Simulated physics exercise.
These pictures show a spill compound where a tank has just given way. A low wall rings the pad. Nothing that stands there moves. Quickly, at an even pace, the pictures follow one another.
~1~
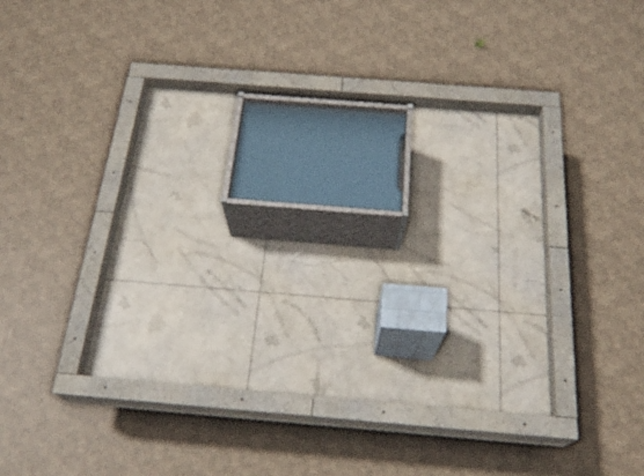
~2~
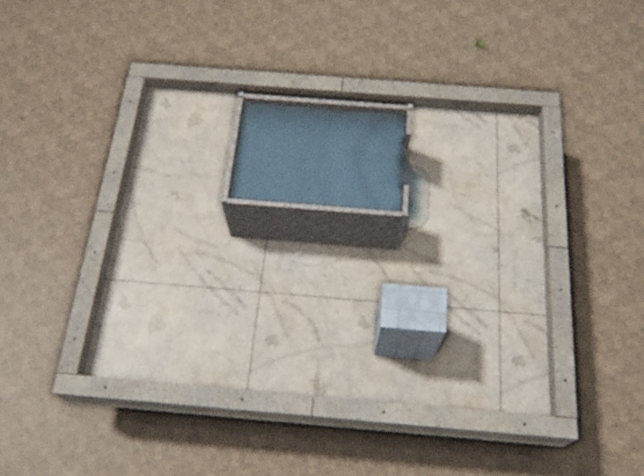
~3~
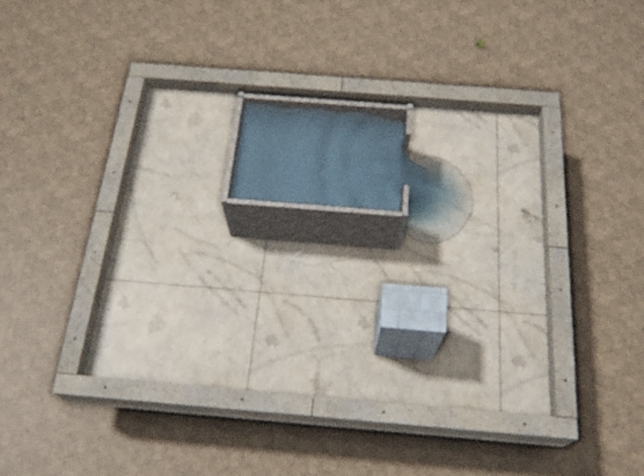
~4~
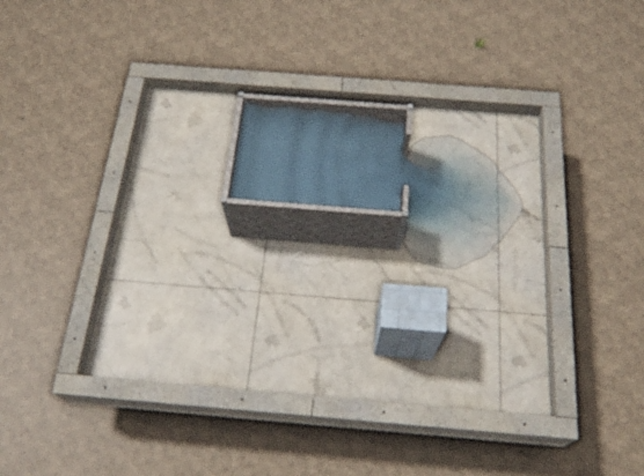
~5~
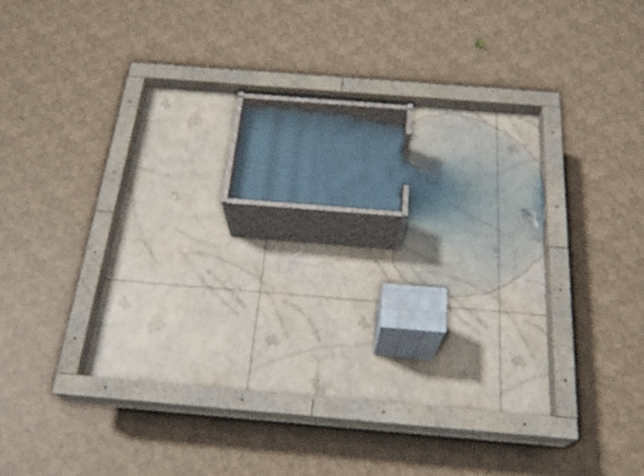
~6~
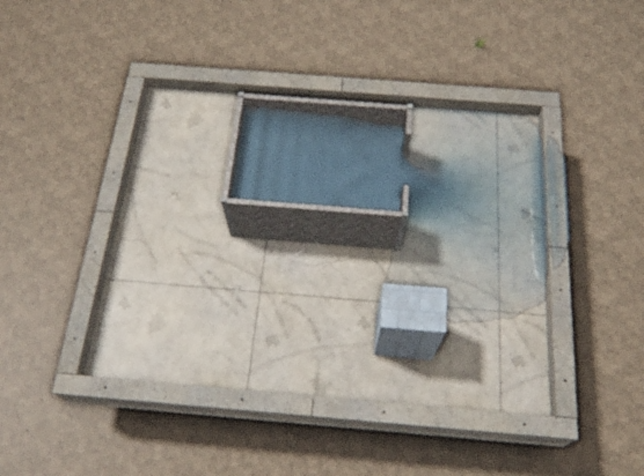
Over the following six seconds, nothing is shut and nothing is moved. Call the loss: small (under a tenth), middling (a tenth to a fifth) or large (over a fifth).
Middling.
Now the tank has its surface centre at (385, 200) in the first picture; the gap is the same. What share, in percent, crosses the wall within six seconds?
Roughly 20 percent, as I see it.
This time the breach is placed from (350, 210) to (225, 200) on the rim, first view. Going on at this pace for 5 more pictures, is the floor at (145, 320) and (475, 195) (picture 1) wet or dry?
Taking them as listed, I'd say drenched and unwetted.
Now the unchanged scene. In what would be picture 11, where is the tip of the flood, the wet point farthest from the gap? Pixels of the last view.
Roughly (539, 418).
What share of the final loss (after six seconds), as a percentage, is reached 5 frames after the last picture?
Estimated share: Close to 15 %.
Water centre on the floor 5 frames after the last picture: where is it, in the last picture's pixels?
Somewhere near (368, 196).
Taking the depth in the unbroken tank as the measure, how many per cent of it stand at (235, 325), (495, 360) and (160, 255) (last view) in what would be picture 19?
Readings in order: Around 0, 10 and 0 %.
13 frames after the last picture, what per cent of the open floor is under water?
That works out at 40 %.
A moment on, water covers 30 % of the floor; the low wall has let 1 % over.
Next, water covers 30 % of the floor; the low wall has let 2 % over.
Then, water covers 40 % of the floor; the low wall has let 11 % over.
Later, water covers 60 % of the floor; the low wall has let 13 % over.
In the end, water covers 80 % of the floor; the low wall has let 14 % over.
